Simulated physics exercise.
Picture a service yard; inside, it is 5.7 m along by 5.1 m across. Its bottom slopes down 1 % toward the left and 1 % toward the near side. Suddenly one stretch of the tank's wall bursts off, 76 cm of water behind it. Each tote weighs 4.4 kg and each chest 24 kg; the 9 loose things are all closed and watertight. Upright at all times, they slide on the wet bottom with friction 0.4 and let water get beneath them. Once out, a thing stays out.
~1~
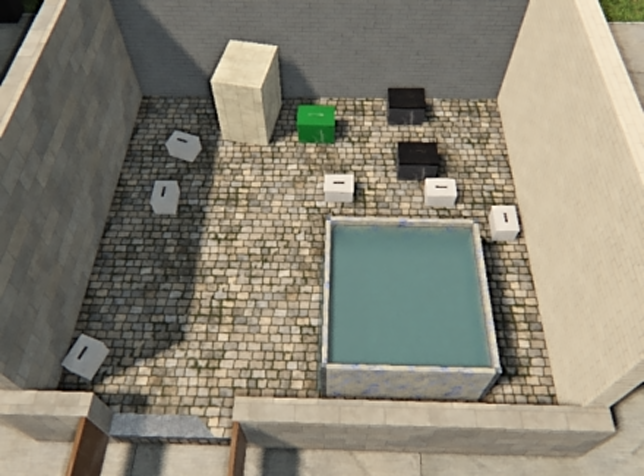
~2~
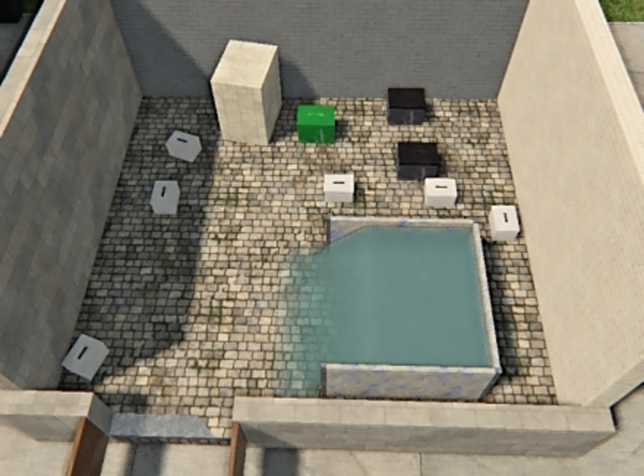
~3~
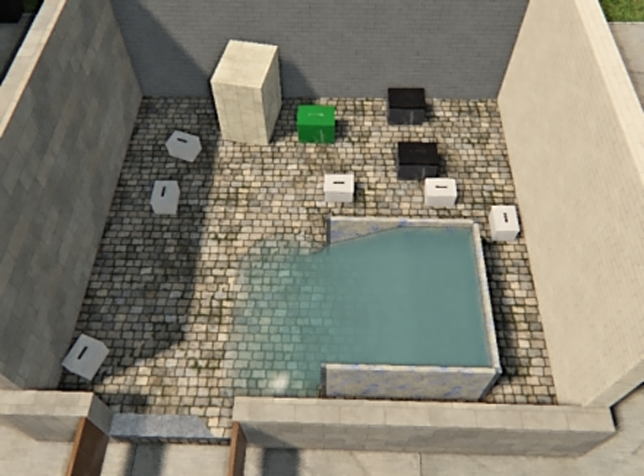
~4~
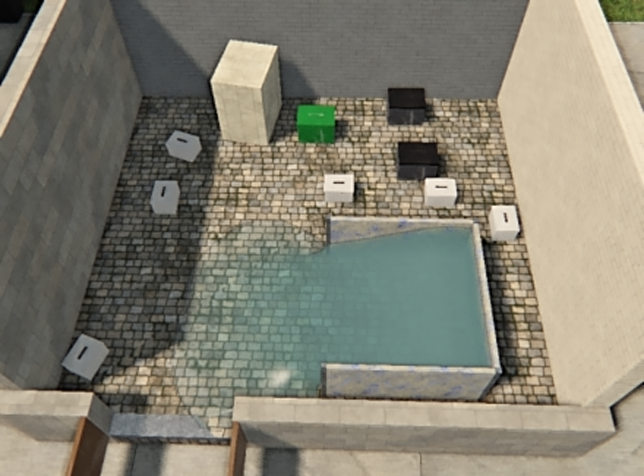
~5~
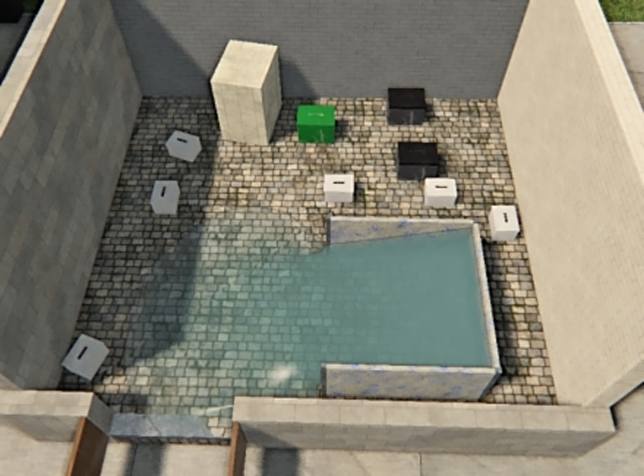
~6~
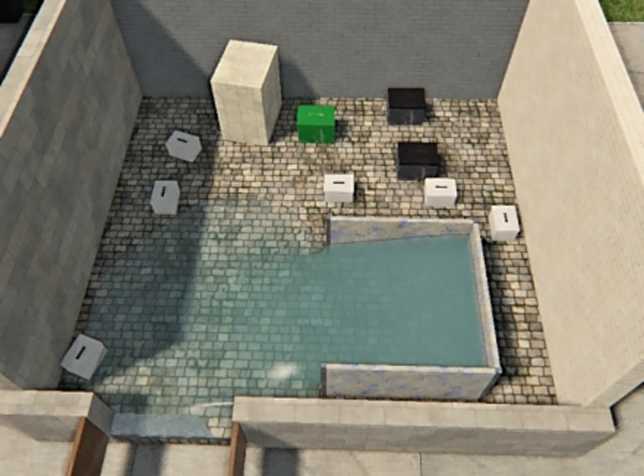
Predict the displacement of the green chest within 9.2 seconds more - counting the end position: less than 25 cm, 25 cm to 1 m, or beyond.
It keeps near its spot.
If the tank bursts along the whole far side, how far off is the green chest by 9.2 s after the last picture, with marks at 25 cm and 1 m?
Well, the green chest is flushed away.
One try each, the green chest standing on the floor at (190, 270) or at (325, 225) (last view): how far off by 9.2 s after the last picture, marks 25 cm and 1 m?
Results, in order: Borne far off, then essentially stationary.
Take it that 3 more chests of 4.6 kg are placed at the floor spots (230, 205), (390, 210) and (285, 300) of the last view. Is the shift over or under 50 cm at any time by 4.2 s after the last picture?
Beyond it, within it, beyond it.
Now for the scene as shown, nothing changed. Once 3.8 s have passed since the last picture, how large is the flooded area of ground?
Roughly 21 m2.
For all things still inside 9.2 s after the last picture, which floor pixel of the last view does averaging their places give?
Centred roughly on (374, 216).
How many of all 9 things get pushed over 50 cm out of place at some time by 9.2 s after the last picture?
That makes 5.
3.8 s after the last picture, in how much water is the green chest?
I'd say around 4 cm.
Then, 1.2 s after the last picture the green chest is near (316, 115), 0.0 m from its start, aground; 0 of 9 are out; 2 afloat.
Then, 3.8 s after the last picture the green chest is near (316, 115), 0.0 m from its start, aground; 0 of 9 are out; 3 afloat.
Then, 6.2 s after the last picture the green chest is near (316, 115), 0.0 m from its start, aground; 0 of 9 are out; 4 afloat.
Then, 9.2 s after the last picture the green chest is near (316, 115), 0.0 m from its start, aground; 0 of 9 are out; 6 afloat.
